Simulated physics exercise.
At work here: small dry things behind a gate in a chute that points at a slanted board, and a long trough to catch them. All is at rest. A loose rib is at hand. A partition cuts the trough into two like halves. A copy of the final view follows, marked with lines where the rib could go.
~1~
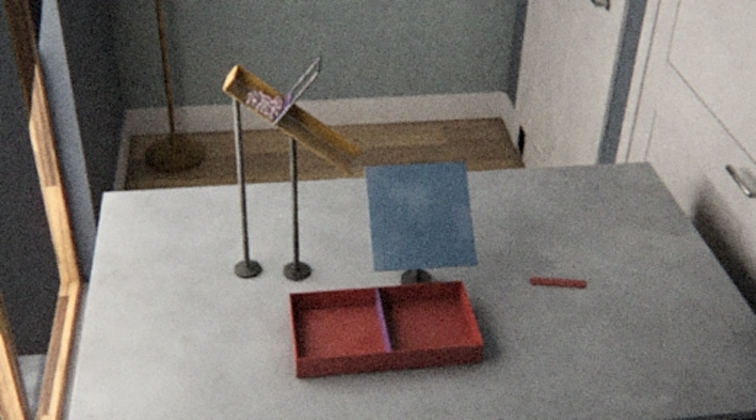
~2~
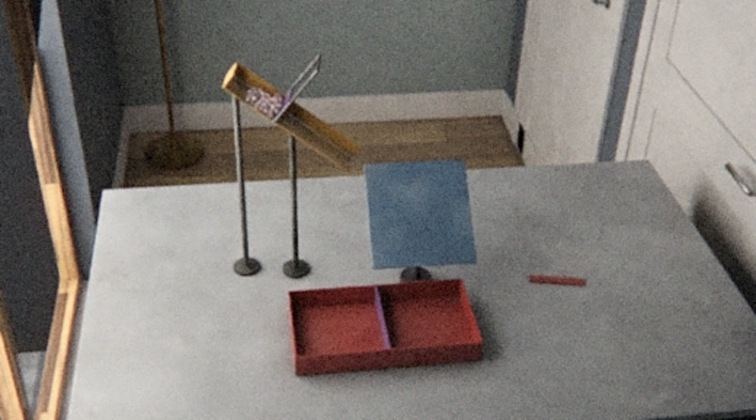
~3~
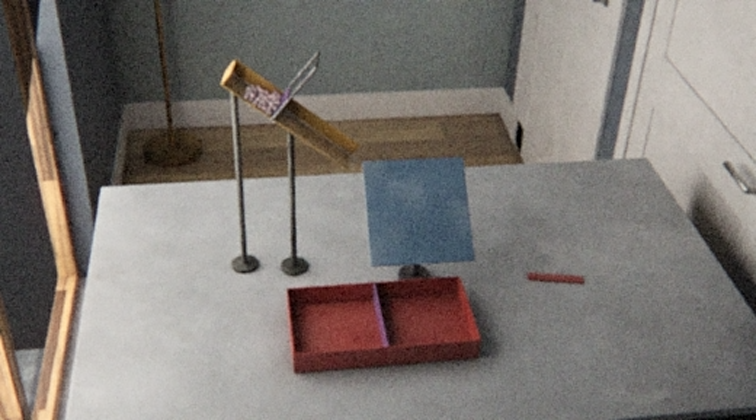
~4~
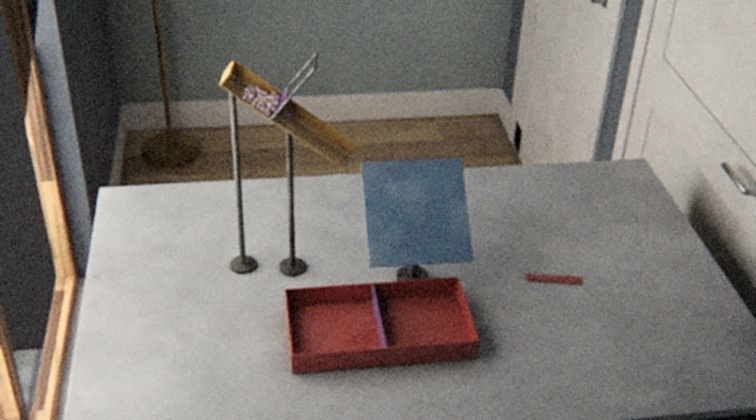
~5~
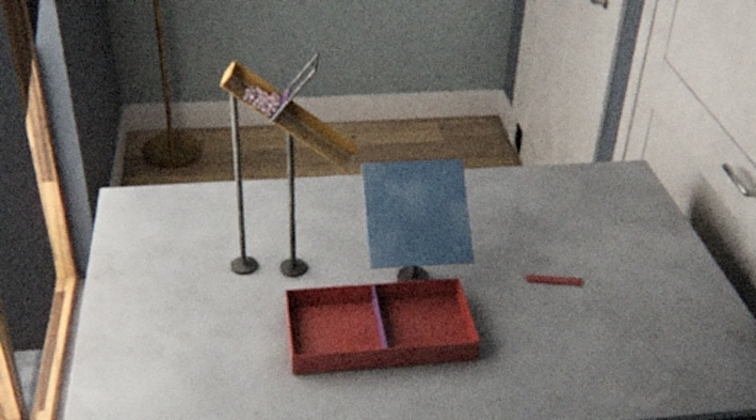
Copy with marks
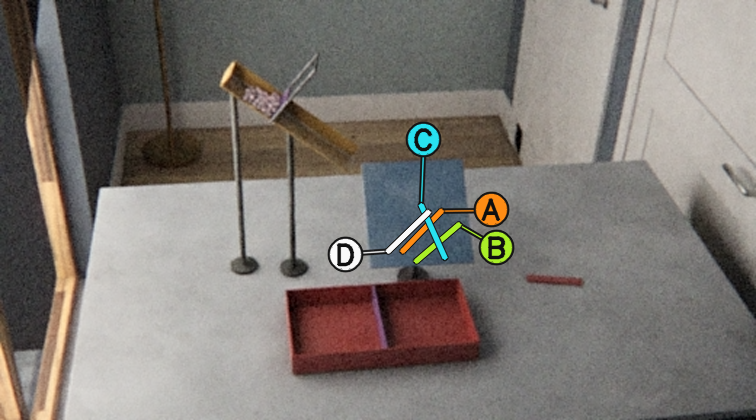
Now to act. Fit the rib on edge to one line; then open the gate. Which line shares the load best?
Line A does it best.
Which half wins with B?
Right.
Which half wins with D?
More lands on the left.
On the marked copy, line A from (441, 211) to (402, 251); line B from (458, 224) to (416, 261); line C from (421, 205) to (444, 257); line D from (428, 212) to (388, 251).
Choosing A, of what is caught, close to two thirds in the left half, close to a third in the right.
Choosing B, of what is caught, a small share in the left half, the bulk in the right.
Choosing C, of what is caught, a small share in the left half, all but a few in the right.
Choosing D, of what is caught, the bulk in the left half, a small share in the right.
